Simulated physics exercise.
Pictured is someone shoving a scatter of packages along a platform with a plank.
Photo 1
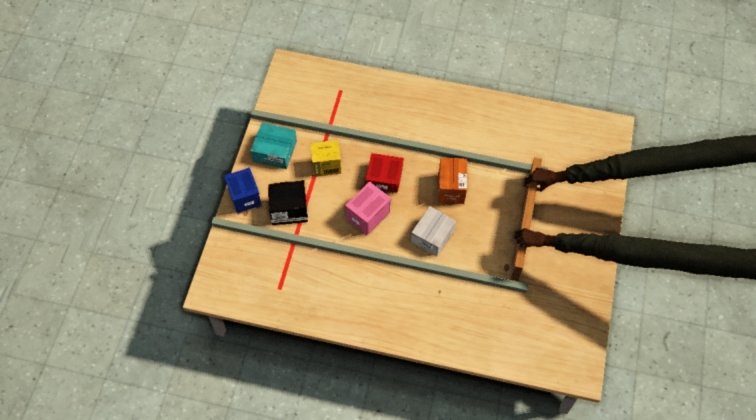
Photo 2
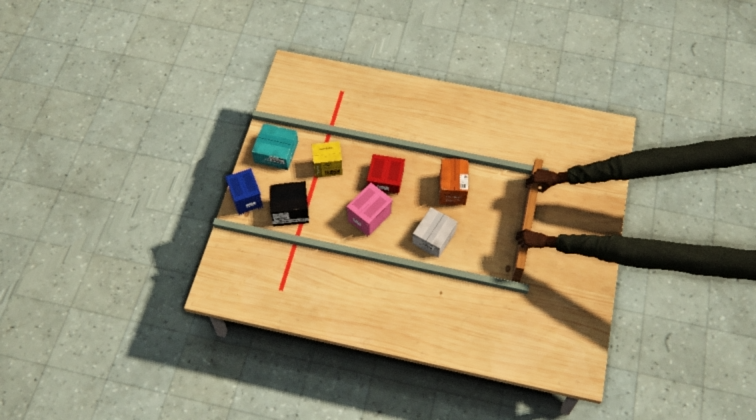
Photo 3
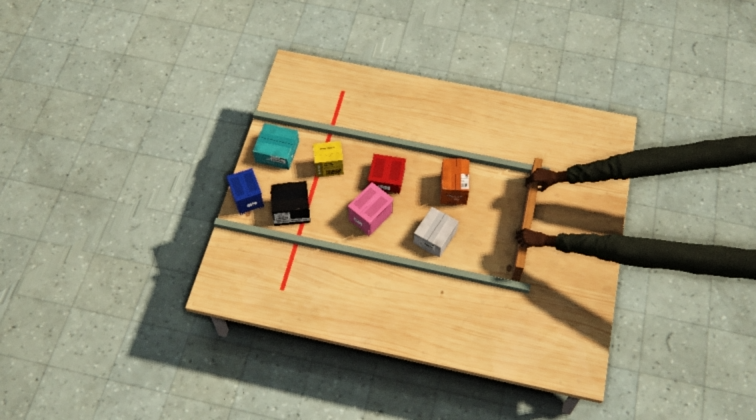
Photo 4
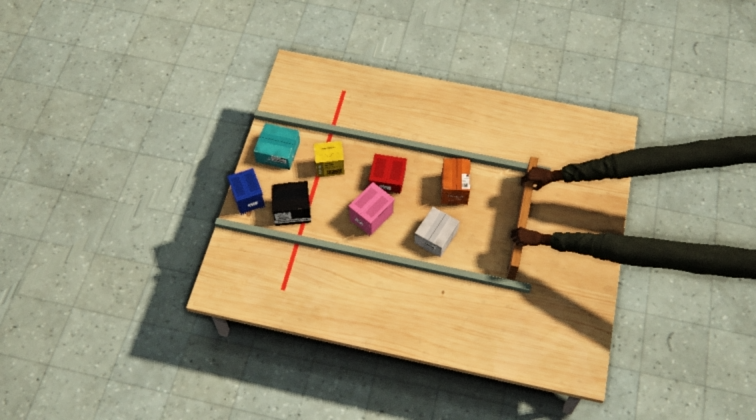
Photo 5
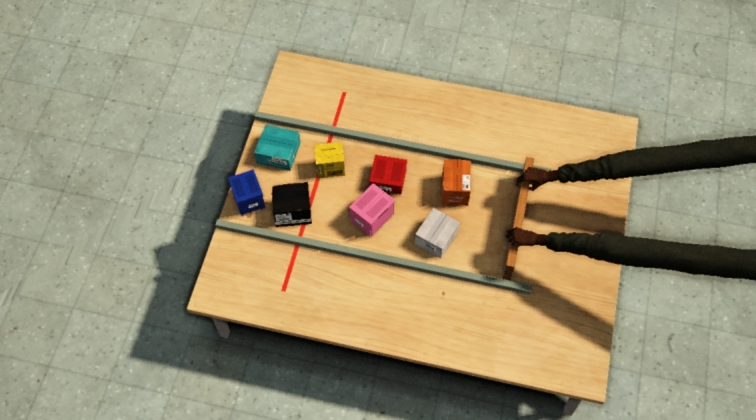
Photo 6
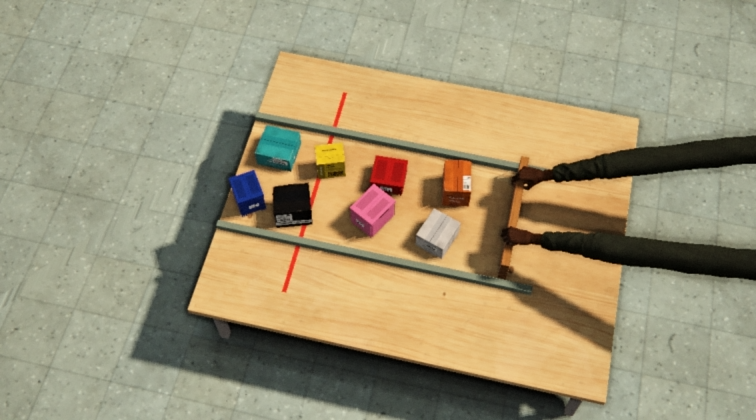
A wooden table stands on a grey tiled floor, seen from above at a slant, with the view drifting very slightly. Between two grey rails lie eight boxes: turquoise, blue, black and yellow toward the left near a red line of tape, with red, pink, orange and white further right. Two dark-sleeved arms from the right push a plank slightly leftward, not reaching the boxes, which stay in place.
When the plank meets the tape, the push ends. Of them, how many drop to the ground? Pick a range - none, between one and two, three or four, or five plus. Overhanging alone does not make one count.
Range: Between one and two.
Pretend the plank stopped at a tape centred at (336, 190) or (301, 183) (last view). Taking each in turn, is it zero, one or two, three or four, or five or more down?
For the first place one to two, for the second either three or four.
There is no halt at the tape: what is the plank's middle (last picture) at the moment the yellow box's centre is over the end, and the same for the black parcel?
Middle: Roughly (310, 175); roughly (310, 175).
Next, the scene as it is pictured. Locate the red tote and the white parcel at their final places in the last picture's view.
Okay, so first (281, 153), and next (292, 208).
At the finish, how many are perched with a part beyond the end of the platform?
My count gives 2.
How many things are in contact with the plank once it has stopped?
It ends up touching 2.
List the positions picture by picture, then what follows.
Blue tote (243, 191); turquoise parcel (274, 146); black parcel (288, 203); plank (526, 219); tape (312, 184), in the first frame.
Turquoise parcel (275, 147); yellow box (327, 160), in the second frame.
Black parcel (290, 203); plank (527, 219), in the third frame.
Blue tote (247, 192); white parcel (437, 232), in the fourth frame.
Turquoise parcel (278, 147); red tote (388, 175), in the fifth frame.
Blue tote (248, 194); turquoise parcel (278, 148); black parcel (292, 205); plank (513, 218); tape (316, 186), in the sixth frame.
Early on, none off yet; blue tote at rest near (248, 194); turquoise parcel at rest near (278, 148); black parcel at rest near (292, 205).
A while later, none off yet; blue tote travelled a little near (234, 187); turquoise parcel travelled a little near (258, 144); black parcel travelled about its own width near (270, 198).
Finally, the number that fall off is one or two; lost, turquoise parcel and blue tote.
